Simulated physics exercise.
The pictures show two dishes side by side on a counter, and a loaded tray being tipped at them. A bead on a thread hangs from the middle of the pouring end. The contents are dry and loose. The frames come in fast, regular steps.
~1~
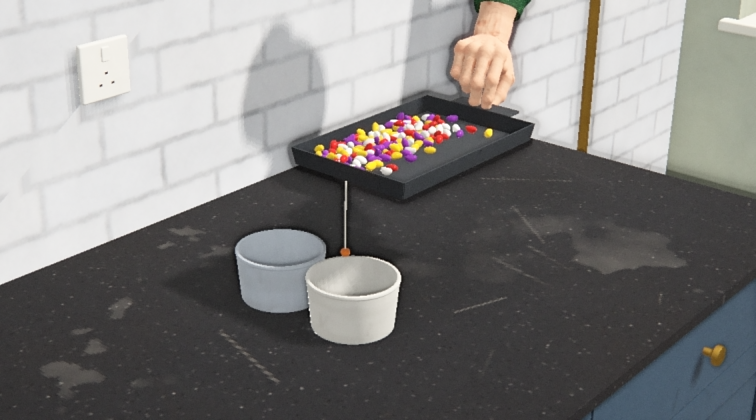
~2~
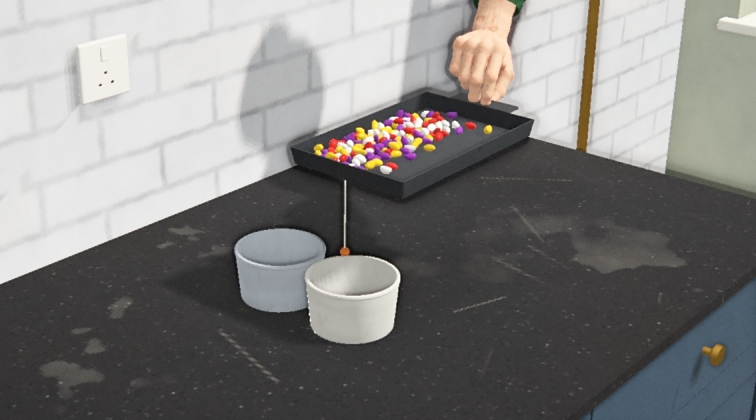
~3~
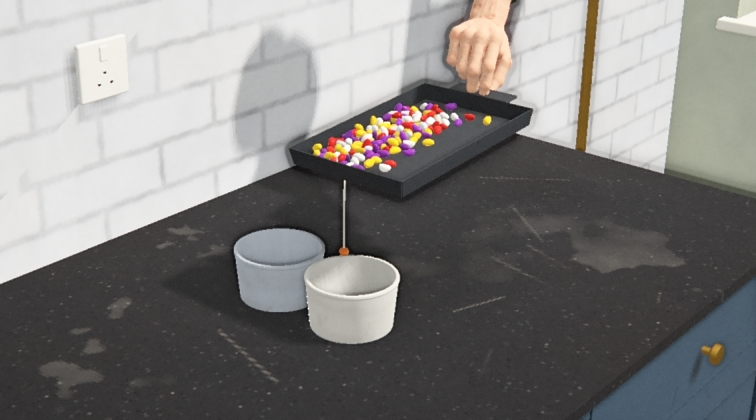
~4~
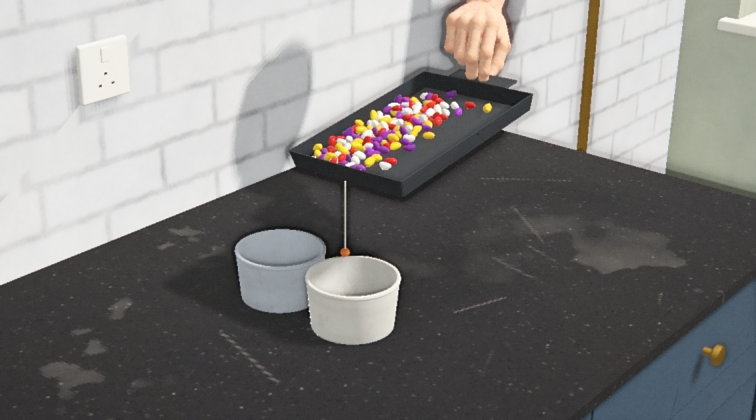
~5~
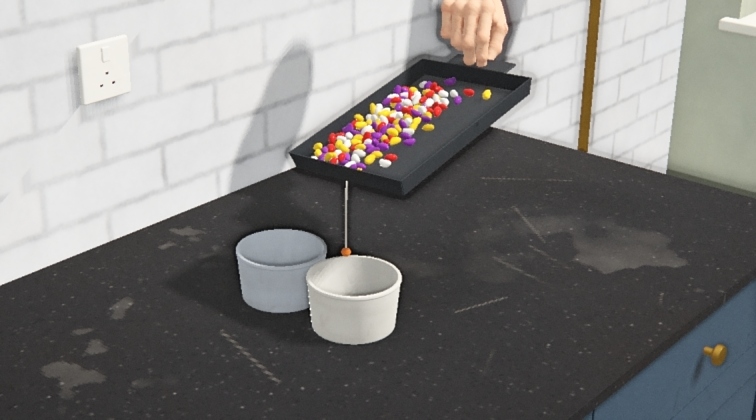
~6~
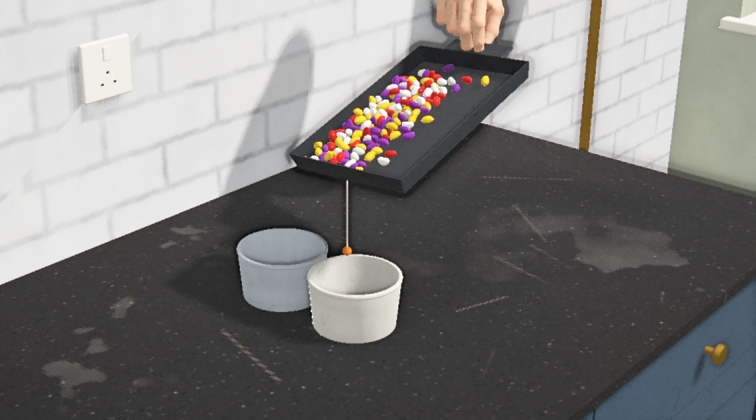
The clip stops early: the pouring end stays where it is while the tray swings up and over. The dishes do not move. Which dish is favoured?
It favours the left dish.
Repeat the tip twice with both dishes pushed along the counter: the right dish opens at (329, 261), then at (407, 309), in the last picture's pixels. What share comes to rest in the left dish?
The first gives 10 %, the second 40 %.
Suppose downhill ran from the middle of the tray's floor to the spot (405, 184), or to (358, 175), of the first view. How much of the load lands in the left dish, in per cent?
About 0 and 20 per cent.
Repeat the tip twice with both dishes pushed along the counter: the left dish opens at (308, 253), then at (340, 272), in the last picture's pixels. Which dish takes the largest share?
In turn: The left-hand dish; the dish on the left.
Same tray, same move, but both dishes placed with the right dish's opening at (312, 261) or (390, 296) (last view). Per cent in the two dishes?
First some 70, then 60 per cent.
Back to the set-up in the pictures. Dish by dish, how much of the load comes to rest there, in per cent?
About: Left dish 50, right dish 10 per cent.
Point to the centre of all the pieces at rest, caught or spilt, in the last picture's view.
At about (282, 301).
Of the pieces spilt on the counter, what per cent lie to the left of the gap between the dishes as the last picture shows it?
Roughly 100 in a hundred.
Soon after the last picture, tray tipped steeply; nearly all on the tray; a stray few in the air.
A little later, tray tipped past a quarter turn; about half on the tray; a stray few in the right dish; a small part in the left dish; a small part outside both; about a quarter in the air.
Later still, tray tipped past a quarter turn; a small part in the right dish; about half in the left dish; about a third outside both.
At rest, tray tipped past a quarter turn; a small part in the right dish; about half in the left dish; about a third outside both.
